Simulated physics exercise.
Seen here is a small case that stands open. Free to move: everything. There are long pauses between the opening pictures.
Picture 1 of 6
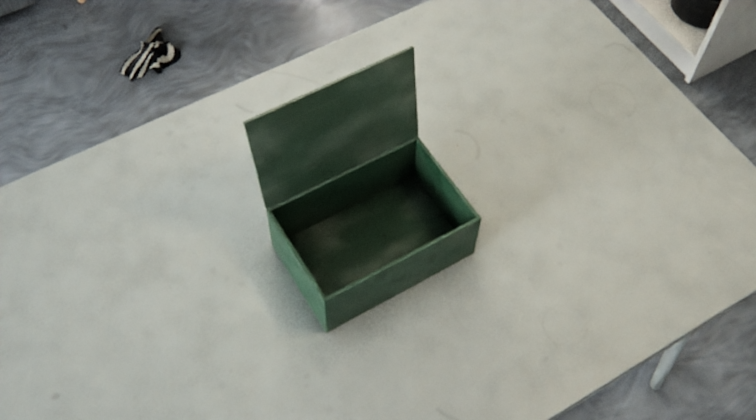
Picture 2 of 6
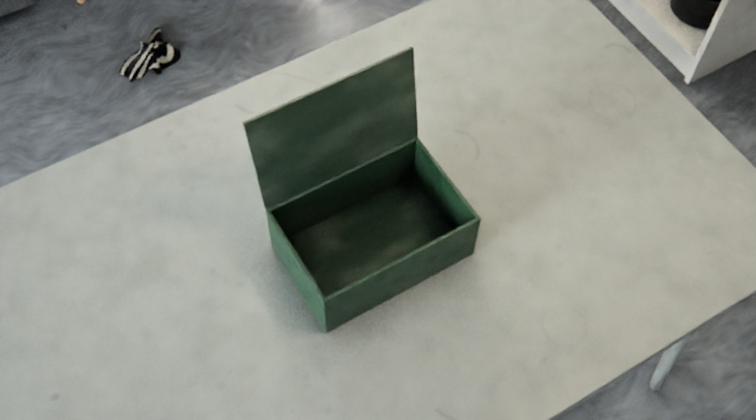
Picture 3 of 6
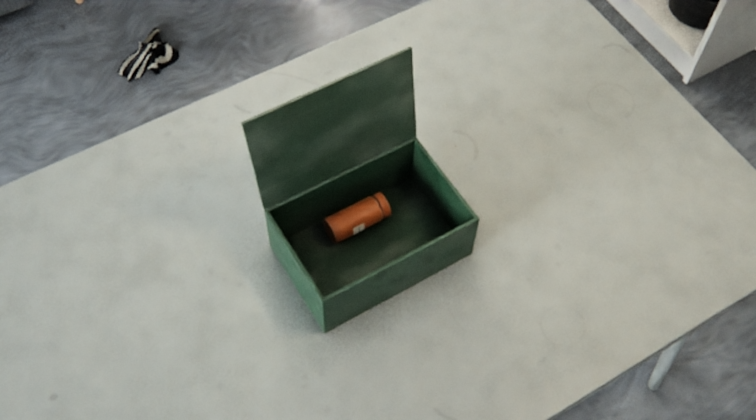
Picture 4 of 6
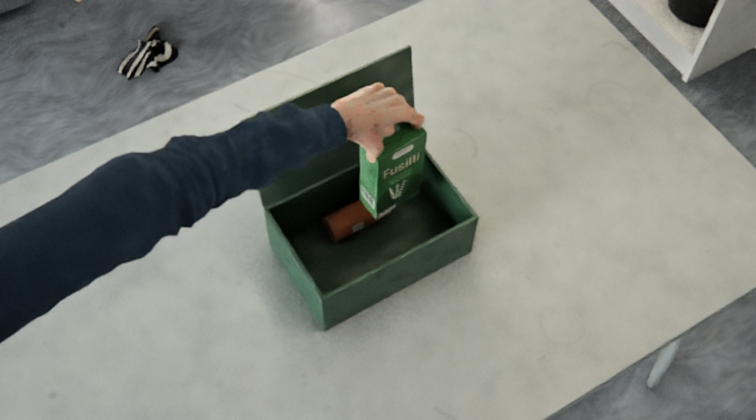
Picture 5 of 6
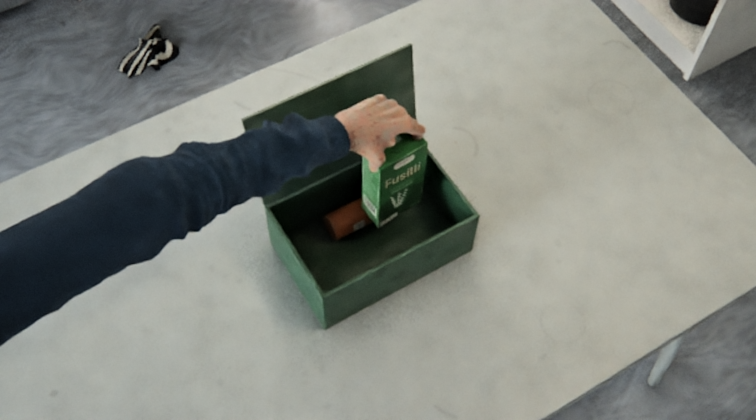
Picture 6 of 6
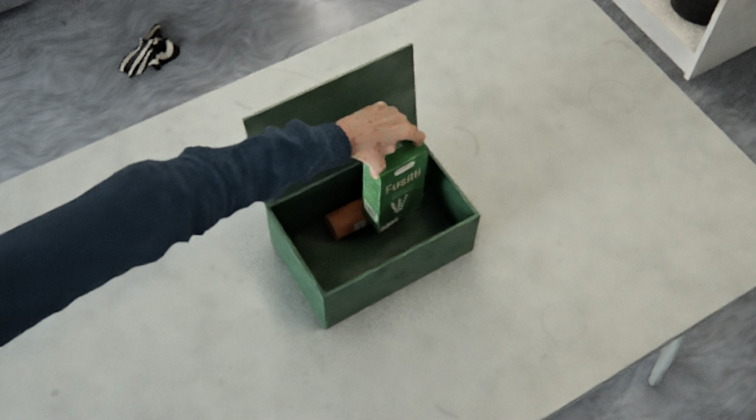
An orange shaker appears lying inside an open green case that starts out empty on a pale table. Then a dark-sleeved arm reaches in from the left, its hand gripping a green packet upright by the top over the case, and lowers it slightly, down beside the shaker.
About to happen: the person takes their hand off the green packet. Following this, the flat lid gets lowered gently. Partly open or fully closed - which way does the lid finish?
Partly open.
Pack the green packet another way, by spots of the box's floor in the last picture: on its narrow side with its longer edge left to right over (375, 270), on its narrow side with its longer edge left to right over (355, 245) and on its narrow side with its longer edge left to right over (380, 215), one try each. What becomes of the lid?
In the first case it shuts flat; in the second case it closes; in the third case it sits on the rim.
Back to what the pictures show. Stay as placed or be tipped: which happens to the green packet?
Result: It leans over.
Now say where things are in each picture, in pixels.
The last thing is not in view yet, in the first frame.
The last thing is not in view yet, in the second frame.
The last thing is not in view yet; orange shaker (357, 218), in the third frame.
On its way; green packet (392, 168); orange shaker (357, 216), in the fourth frame.
On its way; green packet (393, 177); orange shaker (358, 214), in the fifth frame.
In place under the hand; green packet (394, 182); orange shaker (358, 214), in the sixth frame.
Then, 1.20 s on from there, lid starting down; green packet turned 53° from how it was put near (408, 213).
Then, 1.90 s on from there, lid 29° above the rim; green packet turned 53° from how it was put near (408, 213).
In the end, lid 17° above the rim; toppled in the box, green packet; orange shaker unmoved. At the end, from the last picture's camera, green packet near (409, 213).
